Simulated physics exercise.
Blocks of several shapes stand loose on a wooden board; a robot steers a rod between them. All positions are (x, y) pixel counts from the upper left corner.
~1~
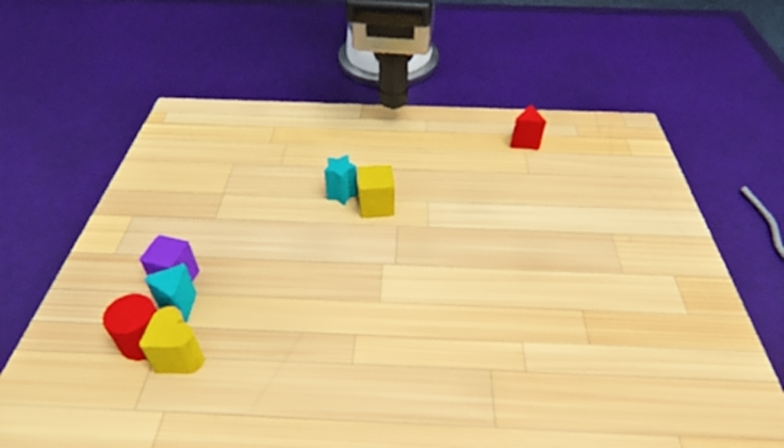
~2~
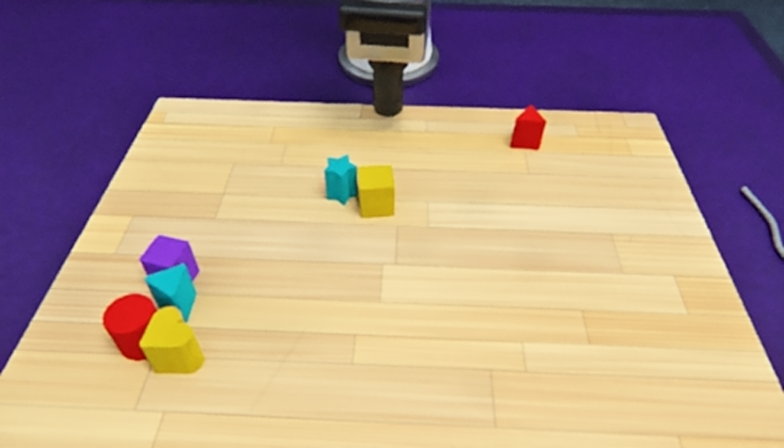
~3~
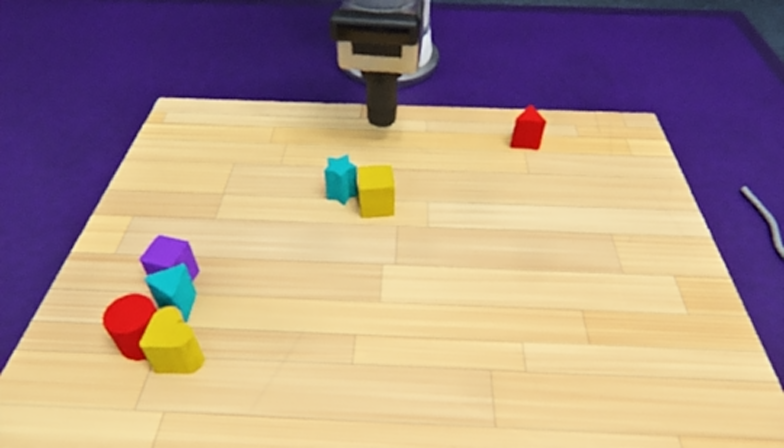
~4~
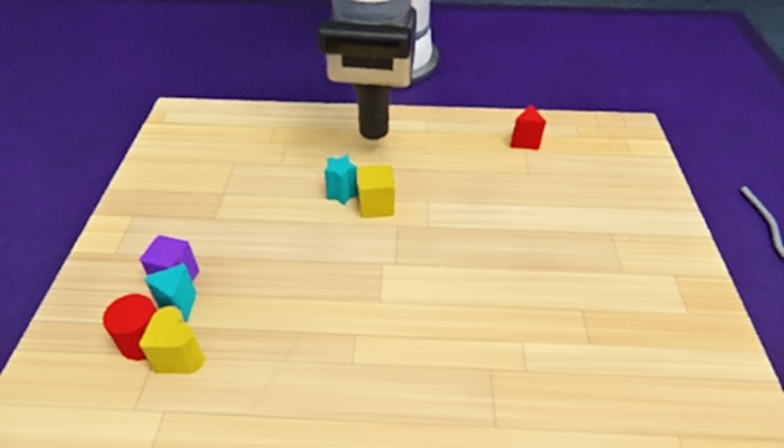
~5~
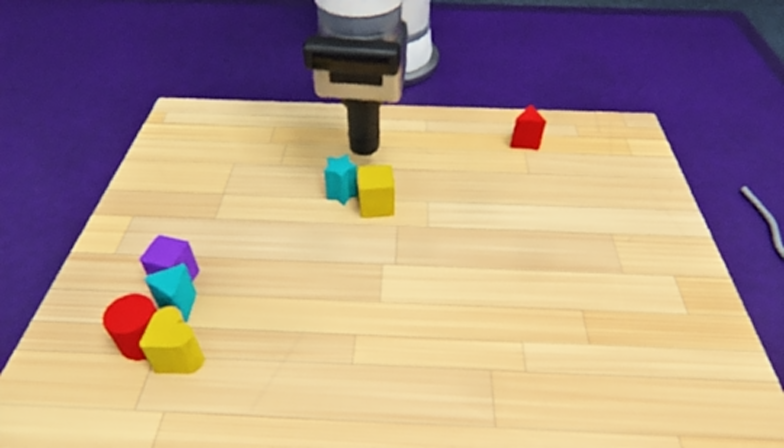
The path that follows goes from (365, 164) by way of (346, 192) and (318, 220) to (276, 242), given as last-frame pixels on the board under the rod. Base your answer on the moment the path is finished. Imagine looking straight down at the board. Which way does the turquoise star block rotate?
The sense of turning is anti-clockwise.
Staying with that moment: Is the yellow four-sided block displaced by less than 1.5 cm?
Going by the path, yes.
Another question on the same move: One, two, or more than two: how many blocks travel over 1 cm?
Most likely one.
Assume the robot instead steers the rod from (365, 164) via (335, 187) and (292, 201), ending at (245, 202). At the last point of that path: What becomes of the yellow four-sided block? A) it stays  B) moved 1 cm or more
Option A.
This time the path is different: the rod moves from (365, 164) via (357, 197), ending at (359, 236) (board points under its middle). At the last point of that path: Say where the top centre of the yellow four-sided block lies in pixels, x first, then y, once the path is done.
Its top centre lands on (394, 200).
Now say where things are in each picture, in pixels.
The first frame shows tip of the rod at (393, 102), middles of tops, turquoise star block at (340, 165), yellow four-sided block at (376, 176).
The second frame shows rod at (388, 110), nothing pushed.
The third frame shows rod at (382, 120), nothing pushed.
The fourth frame shows rod at (374, 132), nothing pushed.
The fifth frame shows rod at (365, 147), turquoise star block at (340, 165), yellow four-sided block at (376, 176).
On the path given first. One third of the way, rod at (344, 175); turquoise star block at (324, 183).
Two thirds of the way, rod at (316, 203); turquoise star block at (294, 213).
At the end, rod at (272, 224); turquoise star block at (266, 236), turned 60° anticlockwise; yellow four-sided block unmoved.
